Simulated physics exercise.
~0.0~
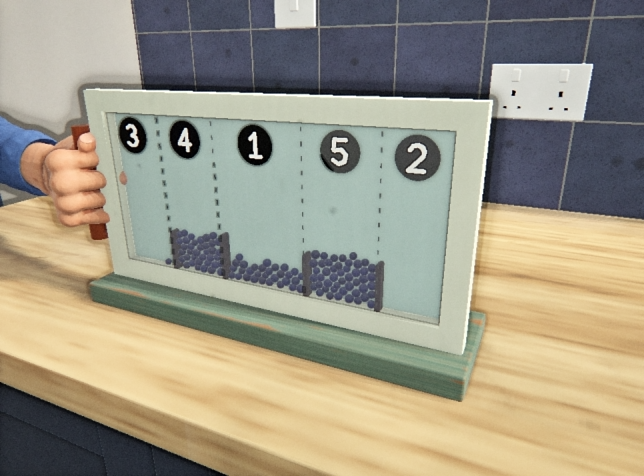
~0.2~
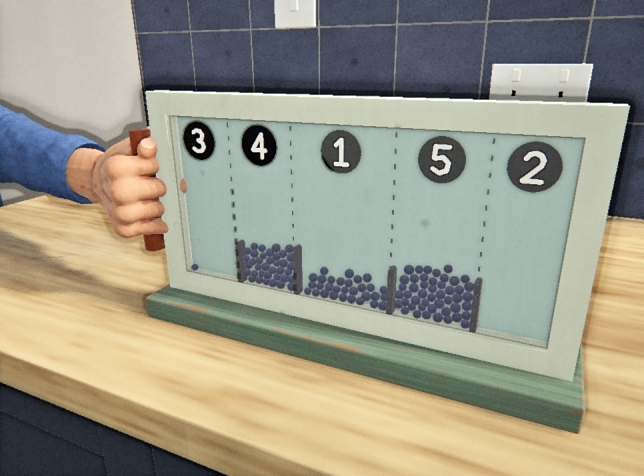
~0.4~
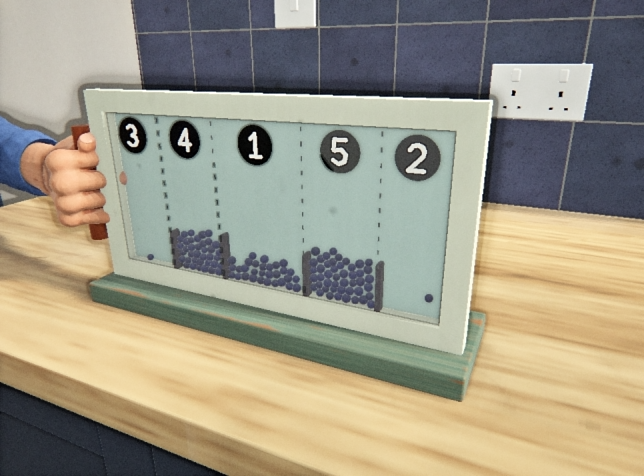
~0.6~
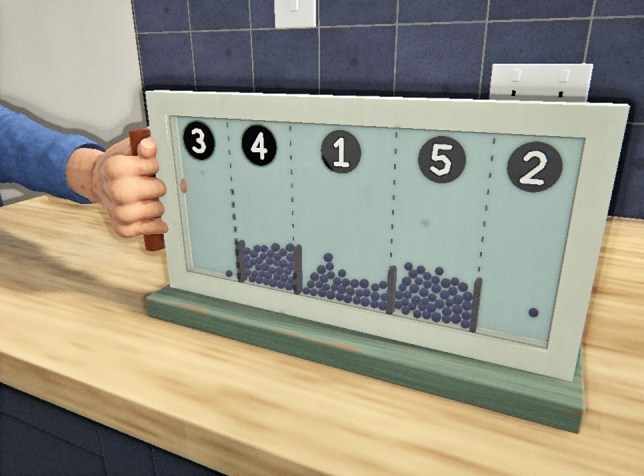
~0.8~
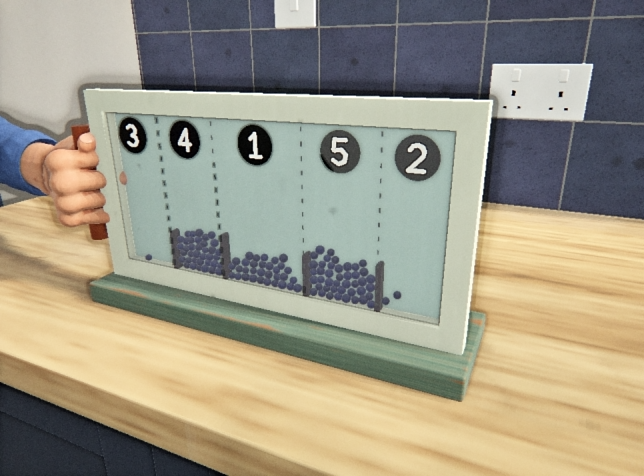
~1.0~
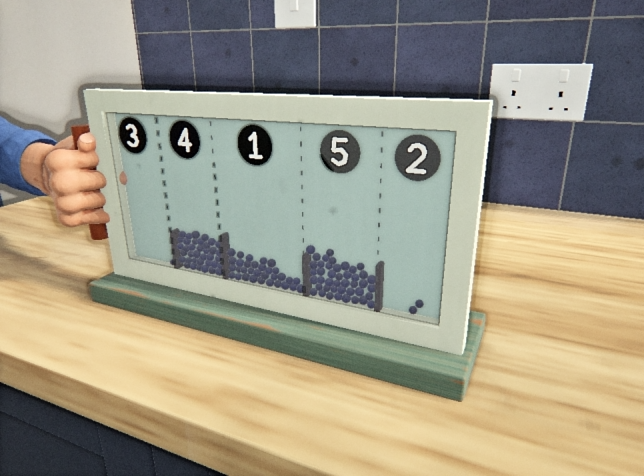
A hand sliding a framed clear tray right and left on a wooden counter, dark blue beads jostling, mostly staying between low dividers.
